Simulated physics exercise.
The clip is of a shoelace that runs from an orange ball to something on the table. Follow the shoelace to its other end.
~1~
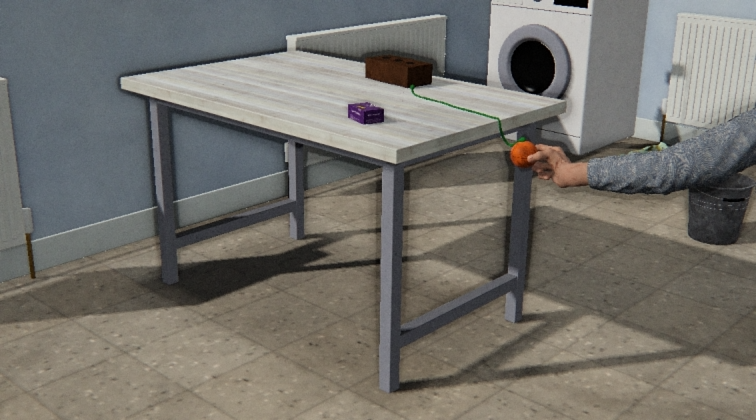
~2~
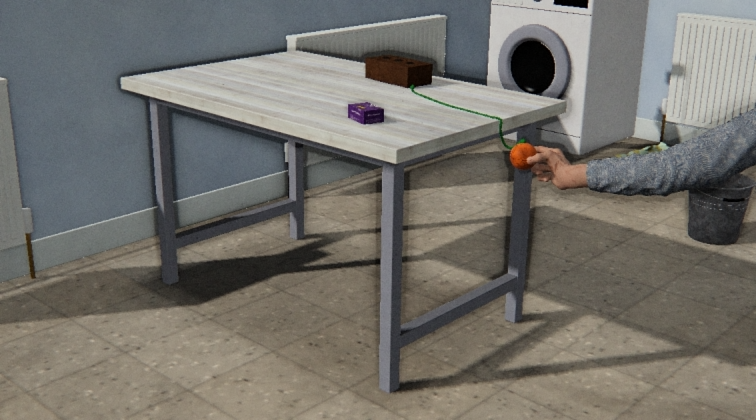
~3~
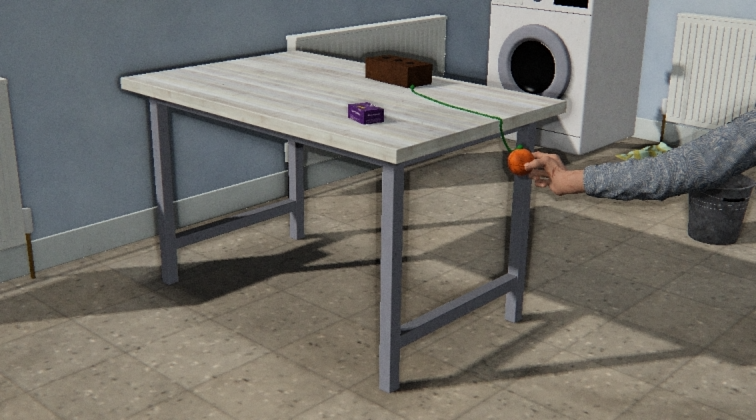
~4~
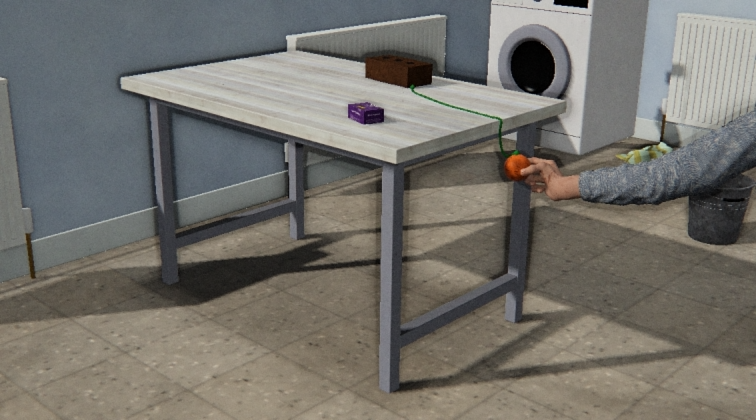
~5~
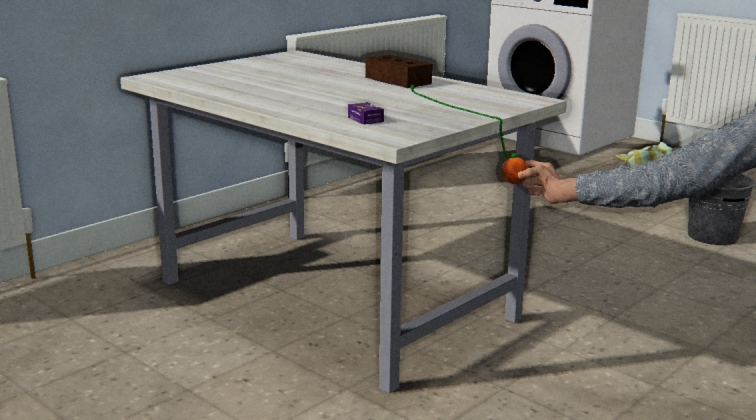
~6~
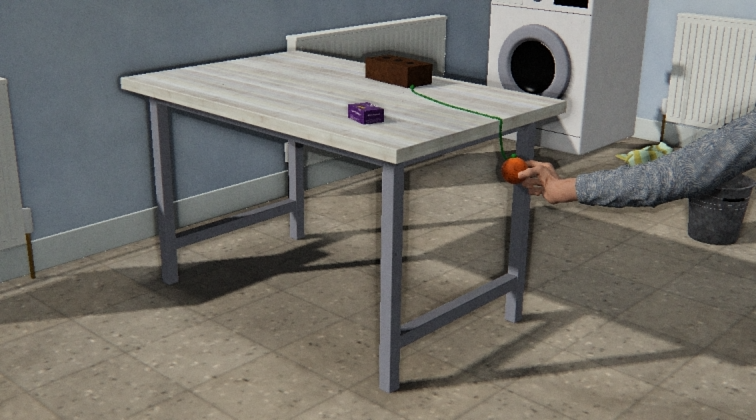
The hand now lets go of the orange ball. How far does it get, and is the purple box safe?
The orange ball swings from the edge and the purple box stays on top.
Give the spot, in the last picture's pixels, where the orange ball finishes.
Close to (537, 195).
Then, 0.68 s past the final frame, ball in the air near (509, 188); brick still; box still.
Then, 1.66 s past the final frame, ball in the air near (526, 194); brick still; box still.
When it is over, ball in the air near (537, 195); brick still; box still. The orange ball hangs in the air and the purple box remains where it stands.
